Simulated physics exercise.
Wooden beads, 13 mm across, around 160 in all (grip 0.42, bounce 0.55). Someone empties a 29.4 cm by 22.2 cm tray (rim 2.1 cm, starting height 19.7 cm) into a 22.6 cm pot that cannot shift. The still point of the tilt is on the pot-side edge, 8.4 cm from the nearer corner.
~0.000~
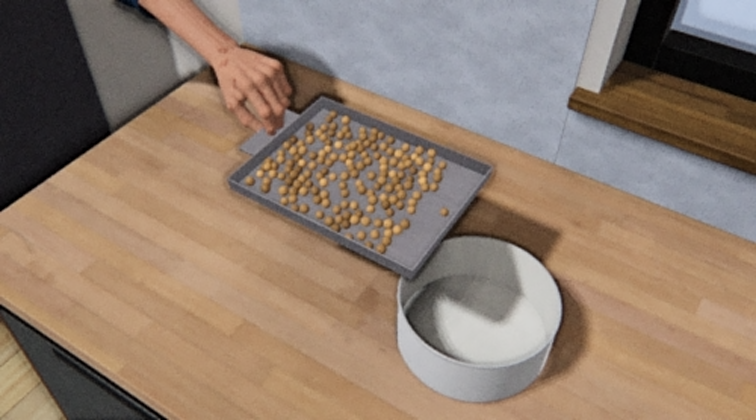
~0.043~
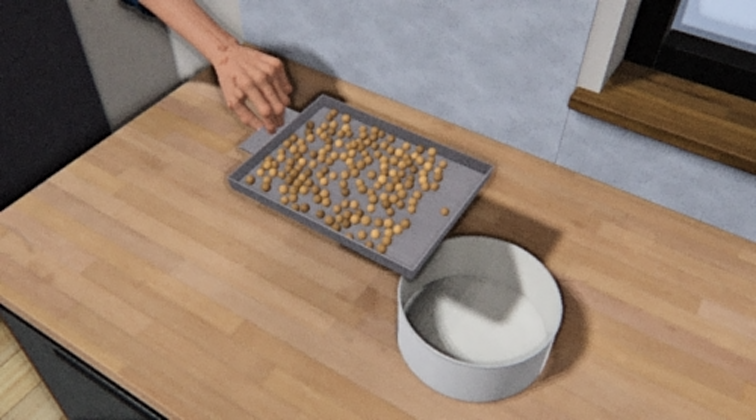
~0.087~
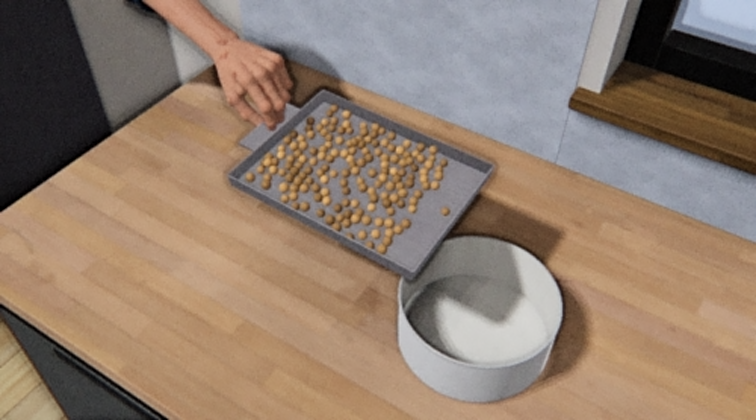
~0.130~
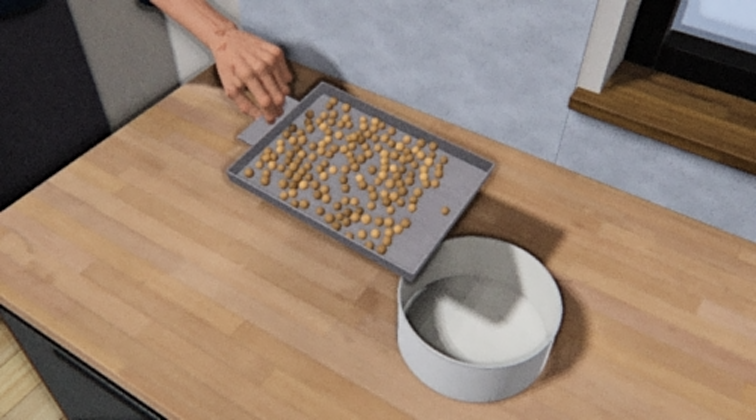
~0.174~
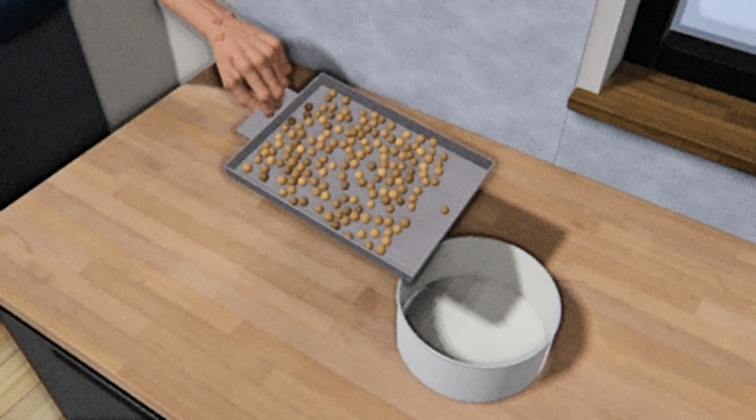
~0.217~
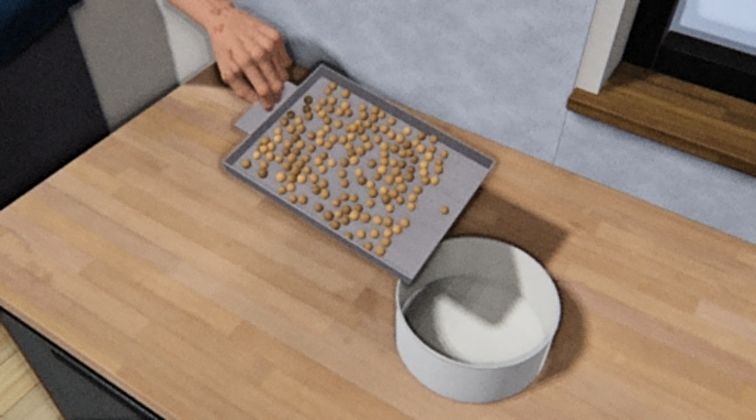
A hand at the upper left held a gray tray of small round brown beads beside a white pot on a wooden counter, then tilted it slightly, raising the far left side toward the pot.
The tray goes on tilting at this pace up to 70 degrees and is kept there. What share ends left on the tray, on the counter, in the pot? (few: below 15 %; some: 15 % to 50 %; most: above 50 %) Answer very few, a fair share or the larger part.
Tray: The larger part, counter: Very few, pot: Very few.
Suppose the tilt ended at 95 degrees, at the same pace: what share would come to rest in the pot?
In that case some 55 per cent.
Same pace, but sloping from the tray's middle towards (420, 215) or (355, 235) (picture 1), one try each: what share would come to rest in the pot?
Some 10 and 0 per cent.
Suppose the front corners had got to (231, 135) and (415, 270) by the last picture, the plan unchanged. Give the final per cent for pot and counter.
Pot 30, counter 5.
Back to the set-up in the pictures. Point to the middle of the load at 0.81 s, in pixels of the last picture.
Around (394, 214).
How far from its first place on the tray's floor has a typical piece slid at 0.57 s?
Some 8 cm.
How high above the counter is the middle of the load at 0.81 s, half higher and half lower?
Some 26 cm.
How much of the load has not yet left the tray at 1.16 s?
About 90 per cent.
After 0.57 s, tilt 40 degrees; the tray holds 100 %, the pot 0 %.
After 0.81 s, tilt 59 degrees; the tray holds 100 %, the pot 0 %.
After 1.16 s, tilt 70 degrees; the tray holds 90 %, the pot 5 %.
By 1.9 s all is still; tray 90 %, counter 5 %, pot 5 %.
